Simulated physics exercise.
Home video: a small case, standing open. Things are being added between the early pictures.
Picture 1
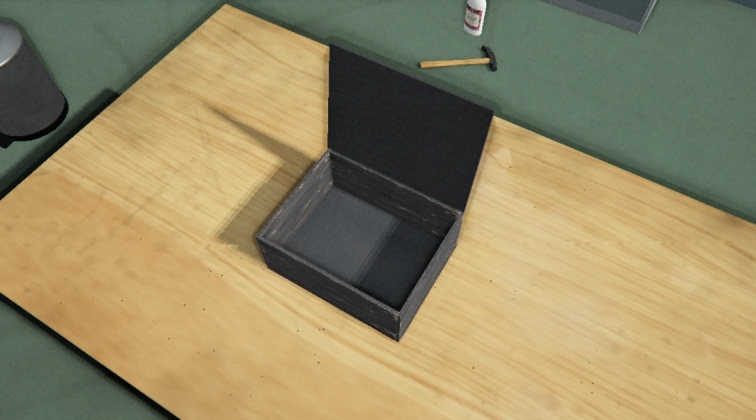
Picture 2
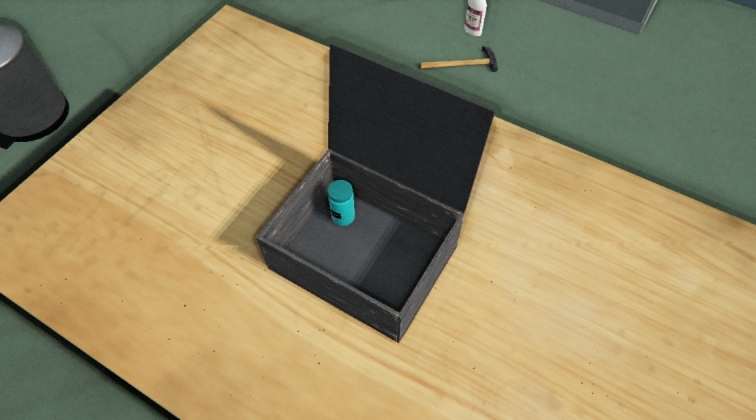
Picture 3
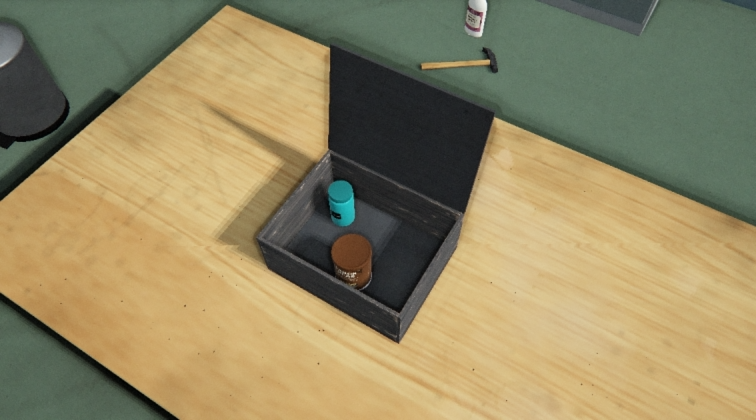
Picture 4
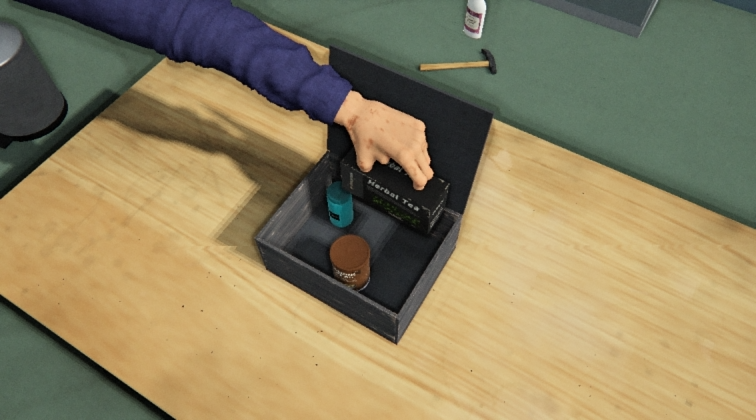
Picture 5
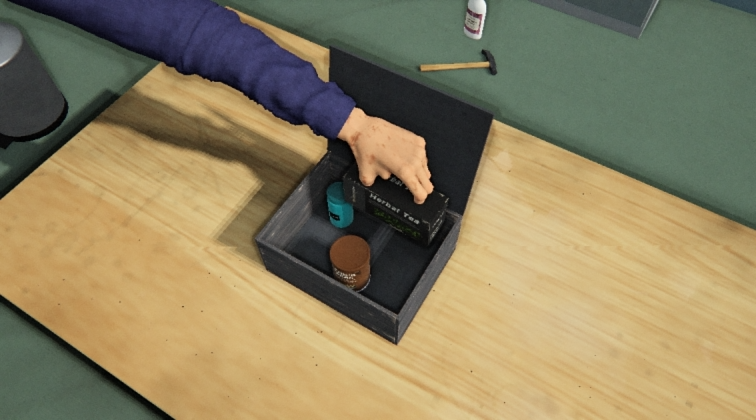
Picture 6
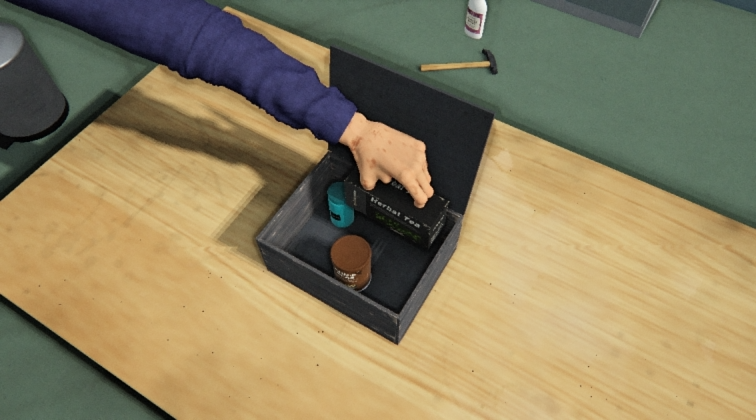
A turquoise shaker appears inside the empty, open dark case on a wooden table, followed by a brown container near the front. A hand in a purple sleeve then holds a black herbal tea carton at the back of the case, lowers it slightly, and keeps its grip on top.
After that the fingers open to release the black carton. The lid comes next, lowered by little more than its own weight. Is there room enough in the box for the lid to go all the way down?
Yes, there is room.
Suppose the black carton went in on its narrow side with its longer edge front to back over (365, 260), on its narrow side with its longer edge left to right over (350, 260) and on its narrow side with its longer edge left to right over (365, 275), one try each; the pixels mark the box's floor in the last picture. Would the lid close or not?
So, one: It remains raised; two: It drops fully; three: It remains raised.
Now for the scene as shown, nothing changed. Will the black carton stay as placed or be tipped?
By the end the black carton has kept its angle.
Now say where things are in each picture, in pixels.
In the first frame, the last thing is not in view yet.
In the second frame, the last thing is not in view yet; turquoise shaker (342, 203).
In the third frame, the last thing is not in view yet; turquoise shaker (342, 204).
The fourth frame shows on its way; black carton (393, 186); turquoise shaker (340, 205).
The fifth frame shows on its way; black carton (395, 199); turquoise shaker (340, 205).
The sixth frame shows in place under the hand; black carton (395, 203); turquoise shaker (341, 205).
Then, 1.10 s after the last picture, lid starting down; black carton slid a little near (394, 231).
Then, 1.70 s after the last picture, lid 42° above the rim; black carton slid a little near (394, 231).
At rest, lid shut; moved from the start, black carton; the other 2 in place. Seen from the same camera at the end, black carton near (394, 231).
